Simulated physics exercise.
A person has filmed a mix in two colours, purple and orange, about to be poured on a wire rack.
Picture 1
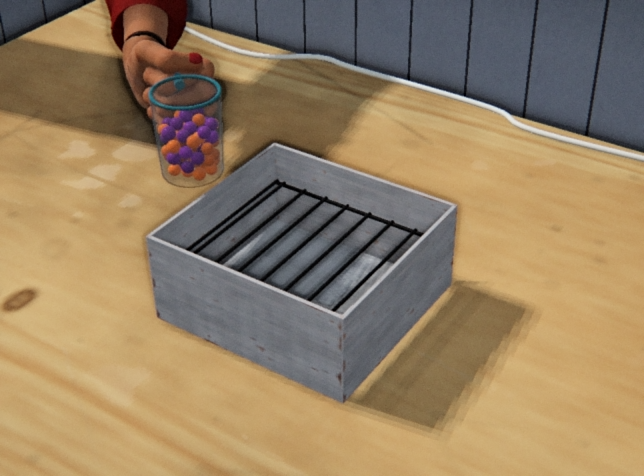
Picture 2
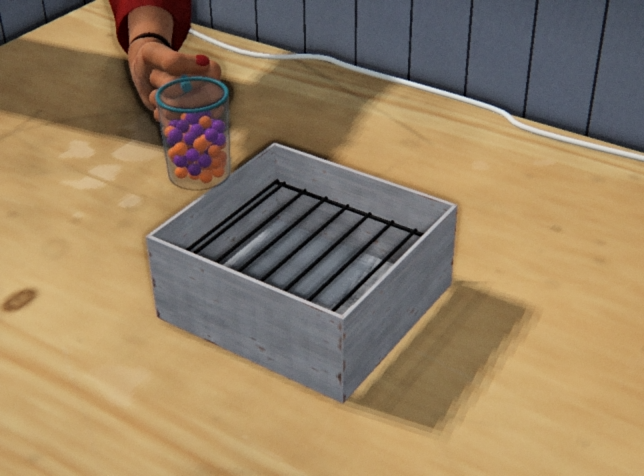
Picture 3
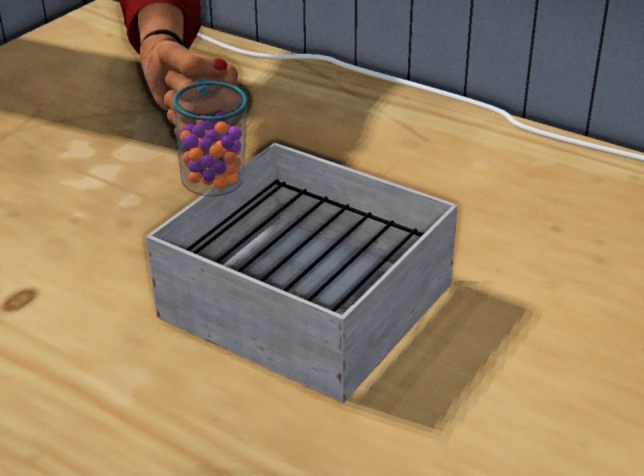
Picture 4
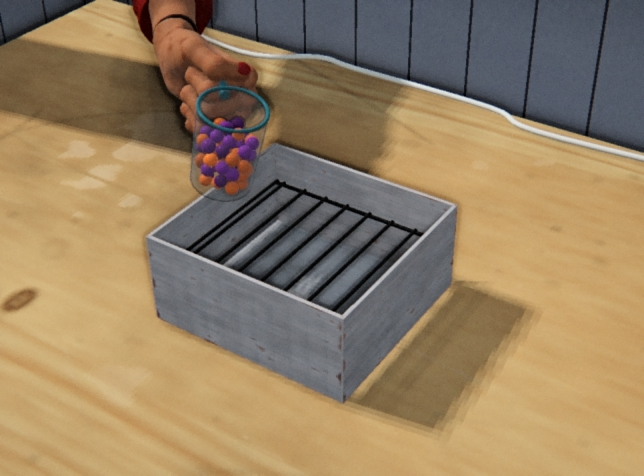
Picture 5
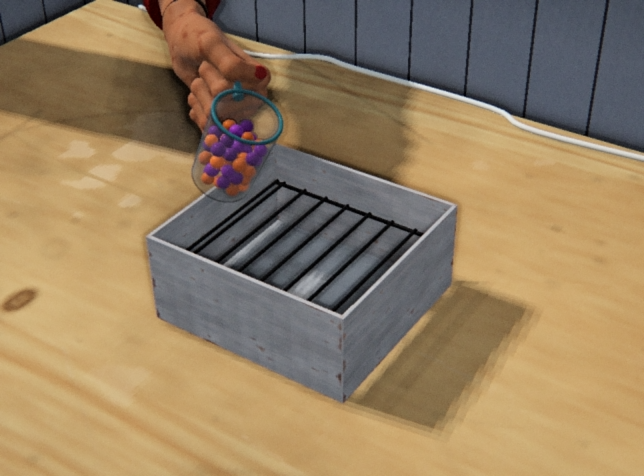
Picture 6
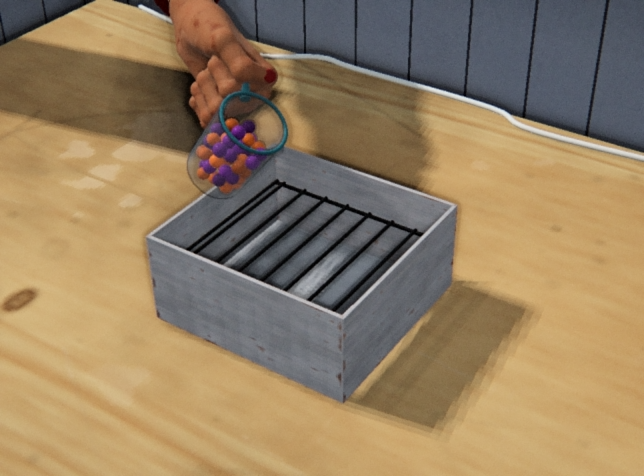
A clear cup with a teal rim, filled with small purple and orange balls, is held by a hand in a red sleeve at the upper left, seen from above. Below it, an open grey wooden box with thin black wires across its inside sits on a pale wooden table before grey panelling and a white cord. The hand moves the cup rightward, then tilts it rightward toward the box, while the camera stays still.
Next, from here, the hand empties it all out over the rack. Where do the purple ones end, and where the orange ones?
Color purple: Fallen below. Orange: Fallen below.
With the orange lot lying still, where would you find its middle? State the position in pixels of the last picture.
Resting point: Approx. (264, 286).
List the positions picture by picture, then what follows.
In the first picture, cup (189, 132), upright; rack (365, 280), 10 wires across; purple round beads (192, 135), narrower than the gaps; orange marbles (194, 149), narrower than the gaps.
In the second picture, cup (196, 135), upright; orange ones (201, 152).
In the third picture, cup (211, 140), tipped 4°; purple ones (213, 142).
In the fourth picture, cup (227, 146), tipped 14°; orange ones (228, 161).
In the fifth picture, cup (234, 148), tipped 25°; purple ones (234, 147).
In the sixth picture, cup (234, 148), tipped 36°; rack (365, 280); purple ones (233, 145); orange ones (228, 159).
Then, 0.28 s later than the last frame, purple ones, every one in the cup; orange ones, every one in the cup.
Then, 0.63 s later than the last frame, purple ones, every one in the cup; orange ones, almost all in the cup, just a few on or over the wires.
Then, 1.01 s later than the last frame, purple ones, roughly a third in the cup, roughly a third on or over the wires, roughly a third under the rack; orange ones, roughly half in the cup, roughly a third on or over the wires, roughly a quarter under the rack.
When it is over, purple ones, every one under the rack; orange ones, every one under the rack.
